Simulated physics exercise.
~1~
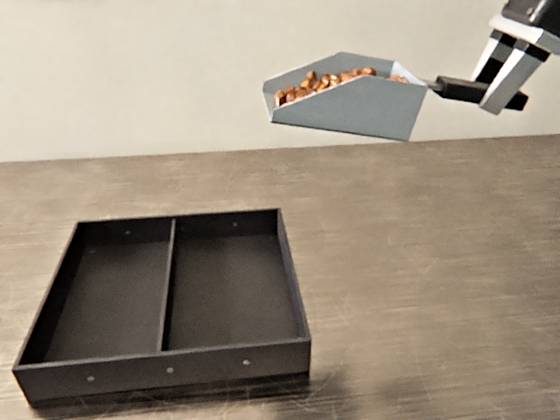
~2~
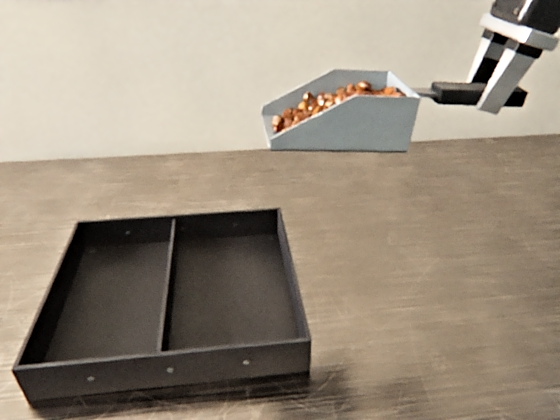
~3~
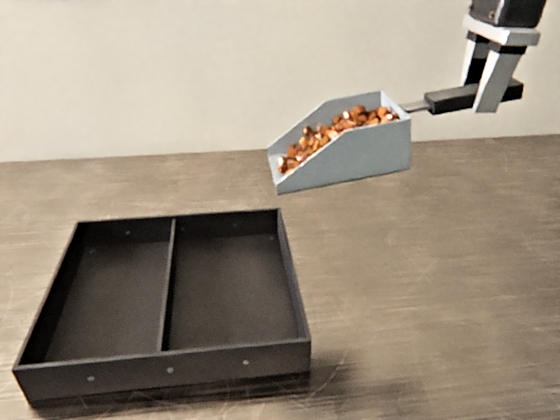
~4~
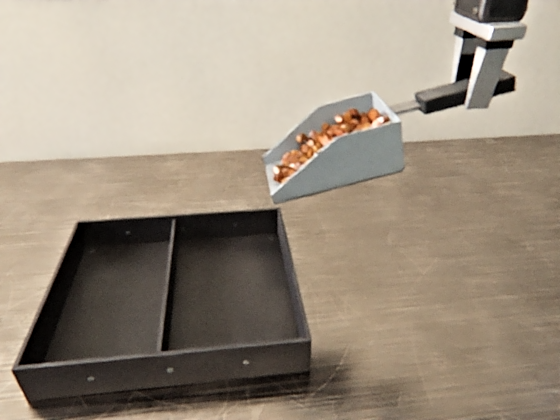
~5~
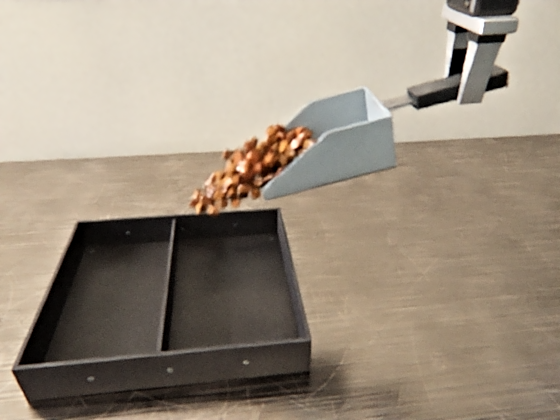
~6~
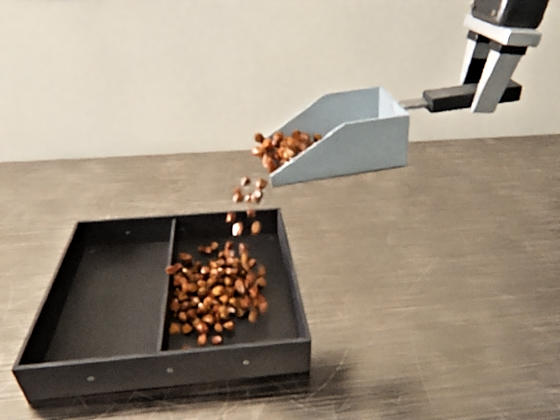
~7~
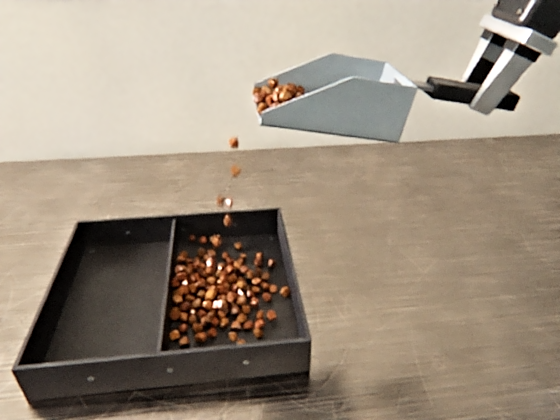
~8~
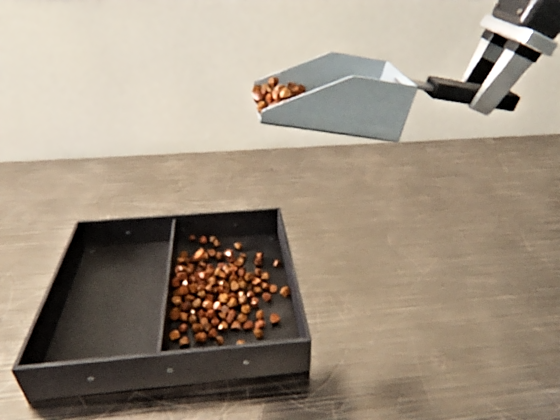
Robot arm tipping a grey scoop of brown pellets into the right side of a divided black tray, some staying in the scoop.
